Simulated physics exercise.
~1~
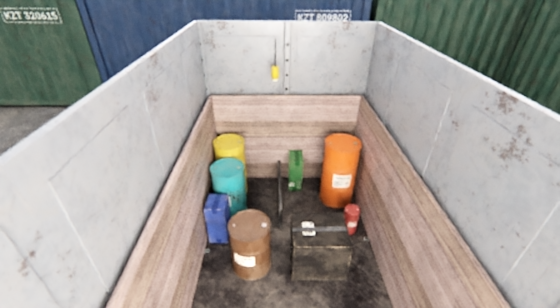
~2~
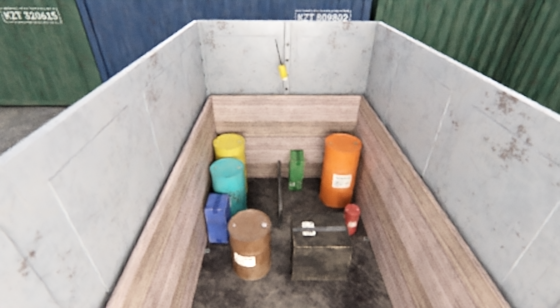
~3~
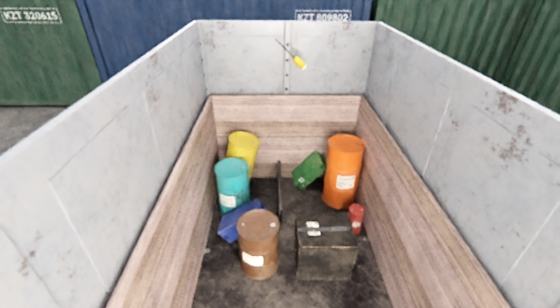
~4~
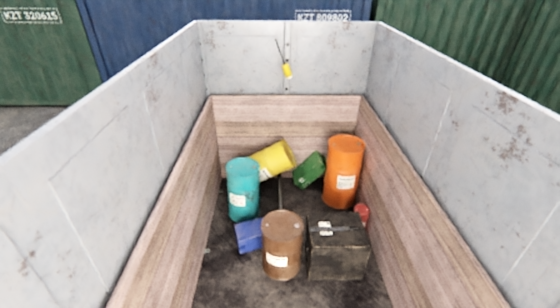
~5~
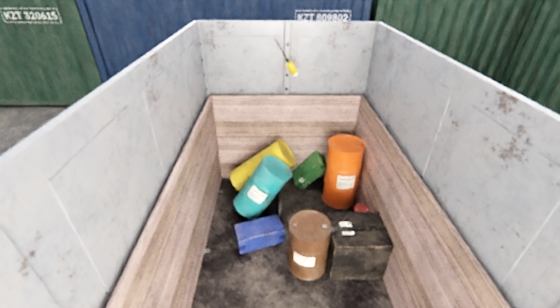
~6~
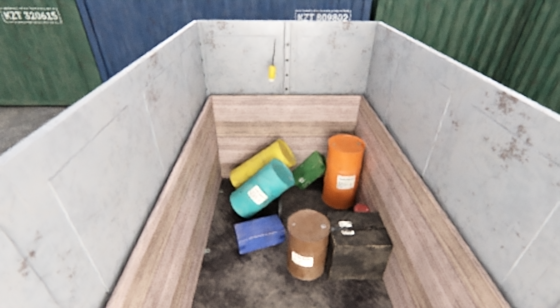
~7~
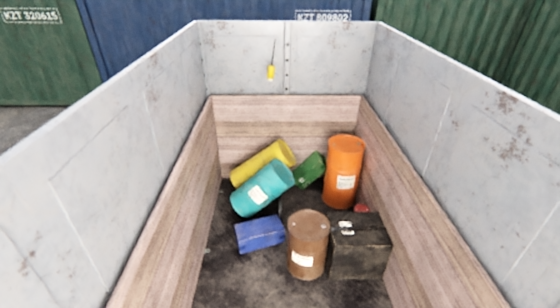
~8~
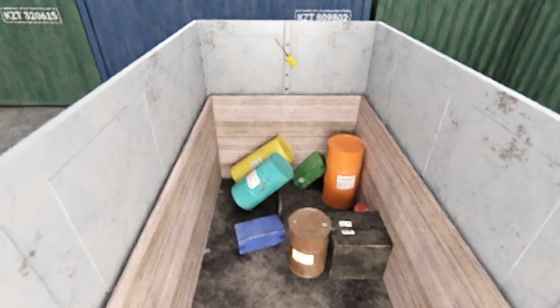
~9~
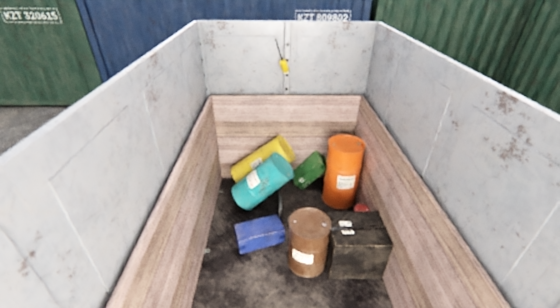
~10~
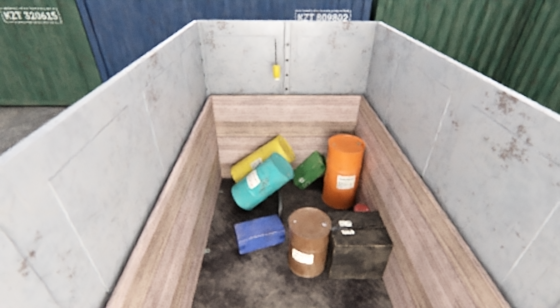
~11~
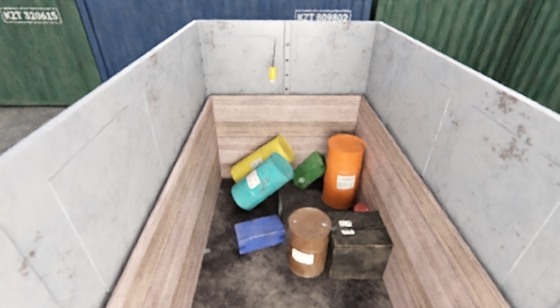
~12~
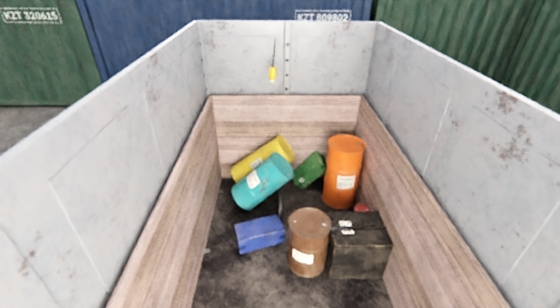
An orange drum stands at the right of a wood-lined bay with grey upper walls, seen from above, with yellow, turquoise and brown drums, a blue box, a green box, a black box and a small red canister around it. A yellow lamp hangs at the far wall and starts to swing. The yellow drum, blue box and green box tip, and the brown drum and black box slide right. The turquoise drum then shifts right and leans over beside the yellow one. At the end both lie tilted together, the blue box rests on its side, and the orange drum still stands in place.
